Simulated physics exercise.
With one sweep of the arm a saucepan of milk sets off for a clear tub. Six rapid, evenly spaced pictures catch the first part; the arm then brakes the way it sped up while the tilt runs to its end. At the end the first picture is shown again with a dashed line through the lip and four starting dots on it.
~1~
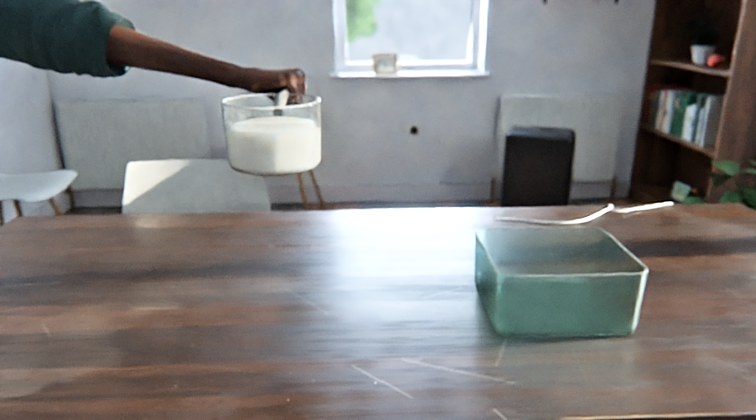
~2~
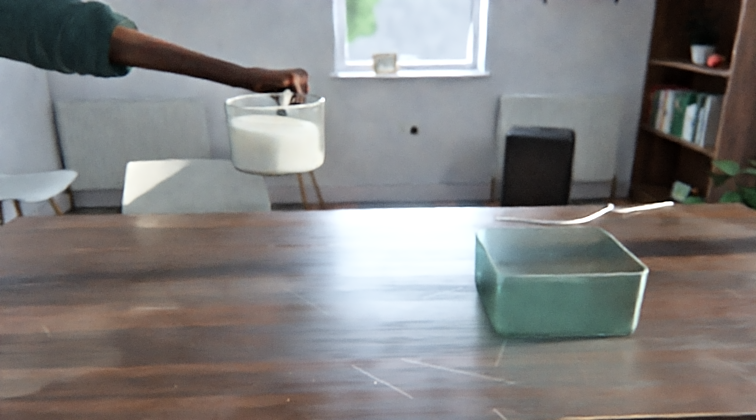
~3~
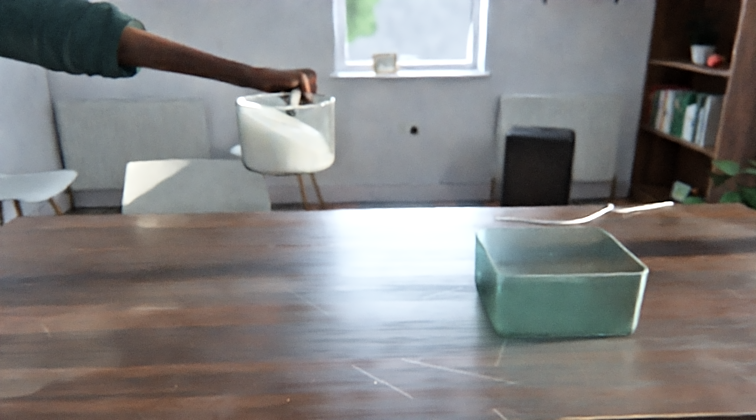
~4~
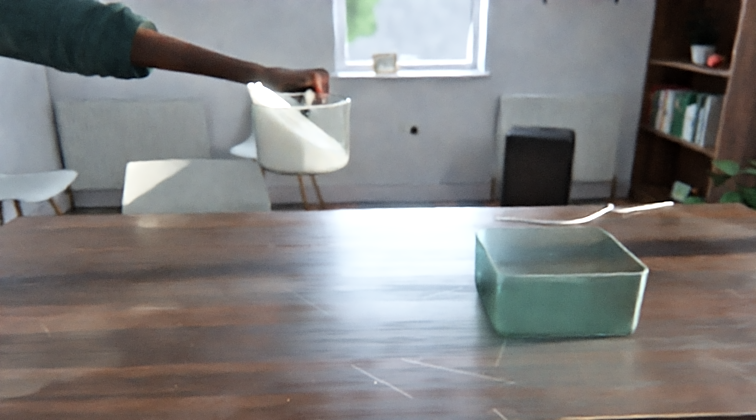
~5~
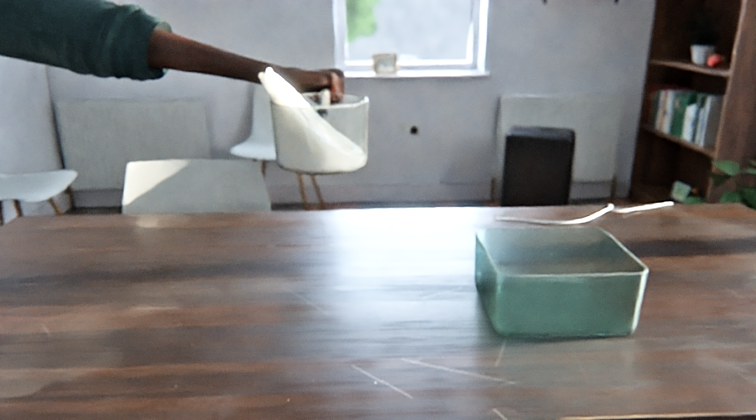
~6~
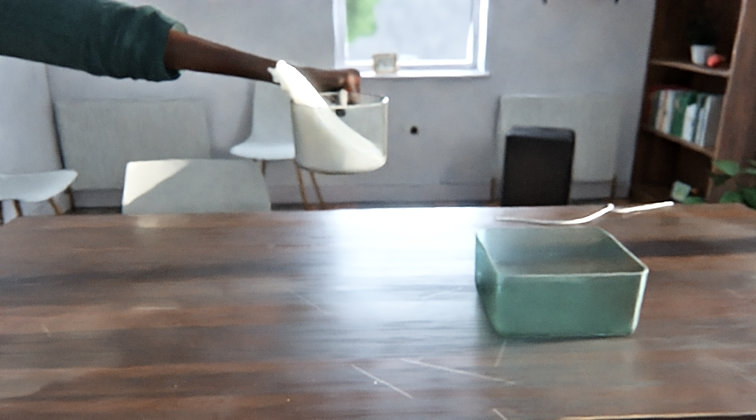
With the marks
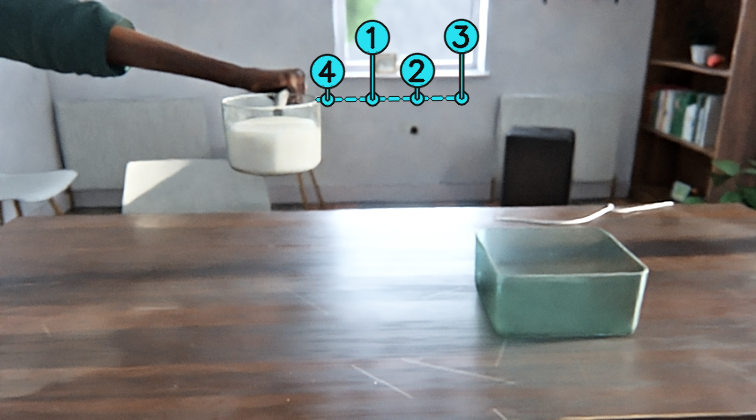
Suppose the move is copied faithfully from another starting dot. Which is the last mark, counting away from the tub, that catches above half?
Choose 1.
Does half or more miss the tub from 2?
No, not at all.
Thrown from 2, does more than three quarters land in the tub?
Yes, clearly.
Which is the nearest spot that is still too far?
4.
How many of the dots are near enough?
Three.
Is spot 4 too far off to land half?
Yes.
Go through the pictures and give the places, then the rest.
In the first frame, upright, lip at (317, 99); tub from (493, 334) to (634, 330); nothing has left yet.
In the second frame, upright, lip at (321, 99); nothing has left yet.
In the third frame, upright, lip at (331, 99); nothing has left yet.
In the fourth frame, upright, lip at (347, 99); milk is over the rim, down to (261, 100).
In the fifth frame, upright, lip at (365, 99); milk is over the rim, down to (282, 100).
In the sixth frame, upright, lip at (385, 98); milk is over the rim, down to (310, 99).
On the marked copy, 1 at (372, 99); 2 at (417, 98); 3 at (461, 98); 4 at (327, 99).
With 1, about 84 % lands in the tub, 10 % falls short and 6 % goes beside or beyond.
With 2, about 87 % lands in the tub, 8 % falls short and 4 % goes beside or beyond.
With 3, about 68 % lands in the tub, 7 % falls short and 25 % goes beside or beyond.
With 4, about 30 % lands in the tub, 65 % falls short and 4 % goes beside or beyond.
